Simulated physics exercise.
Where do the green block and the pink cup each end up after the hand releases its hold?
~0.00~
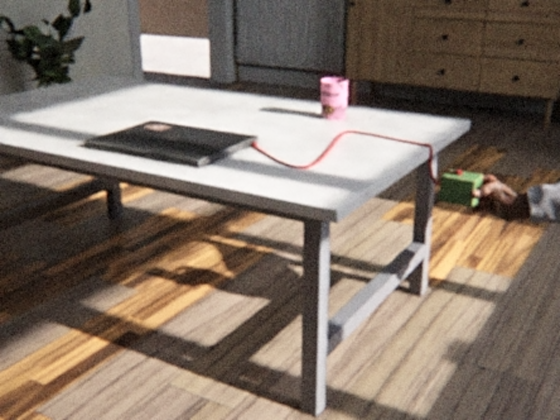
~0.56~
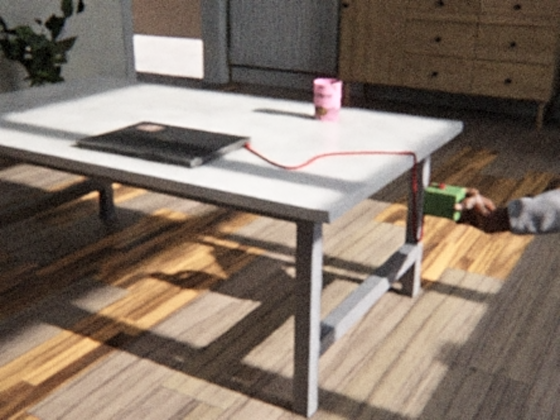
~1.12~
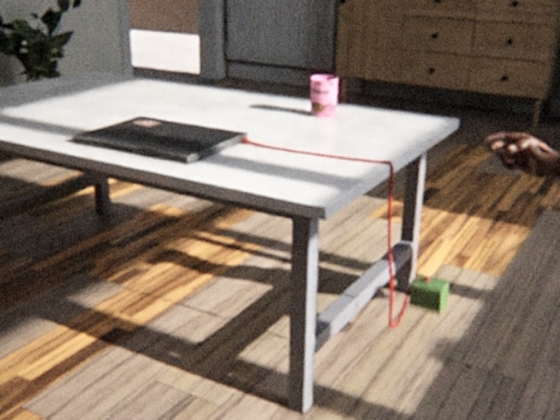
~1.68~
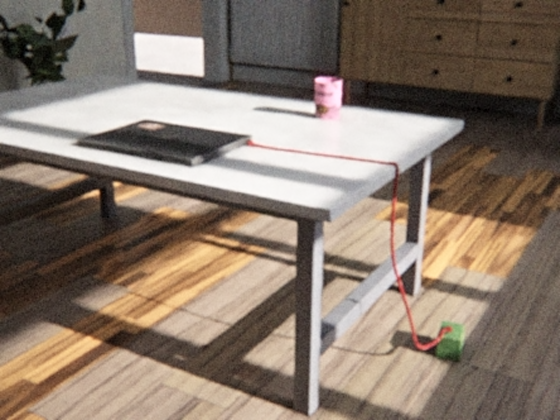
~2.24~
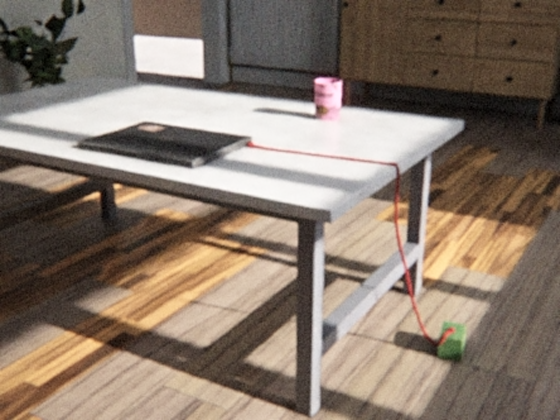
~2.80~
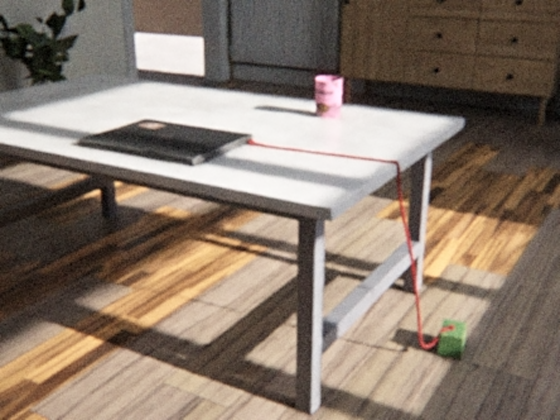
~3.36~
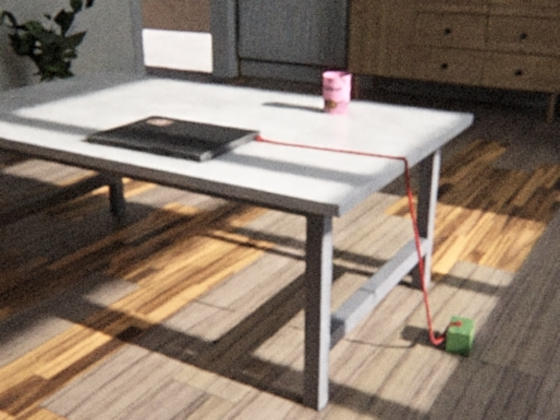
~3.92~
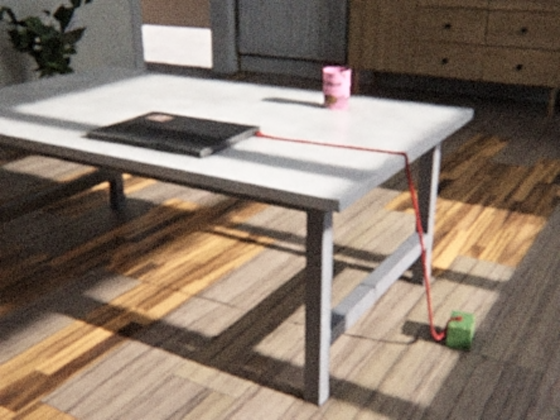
The green block comes to rest on the wooden floor beside the table. The pink cup is still standing on the tabletop where it was.
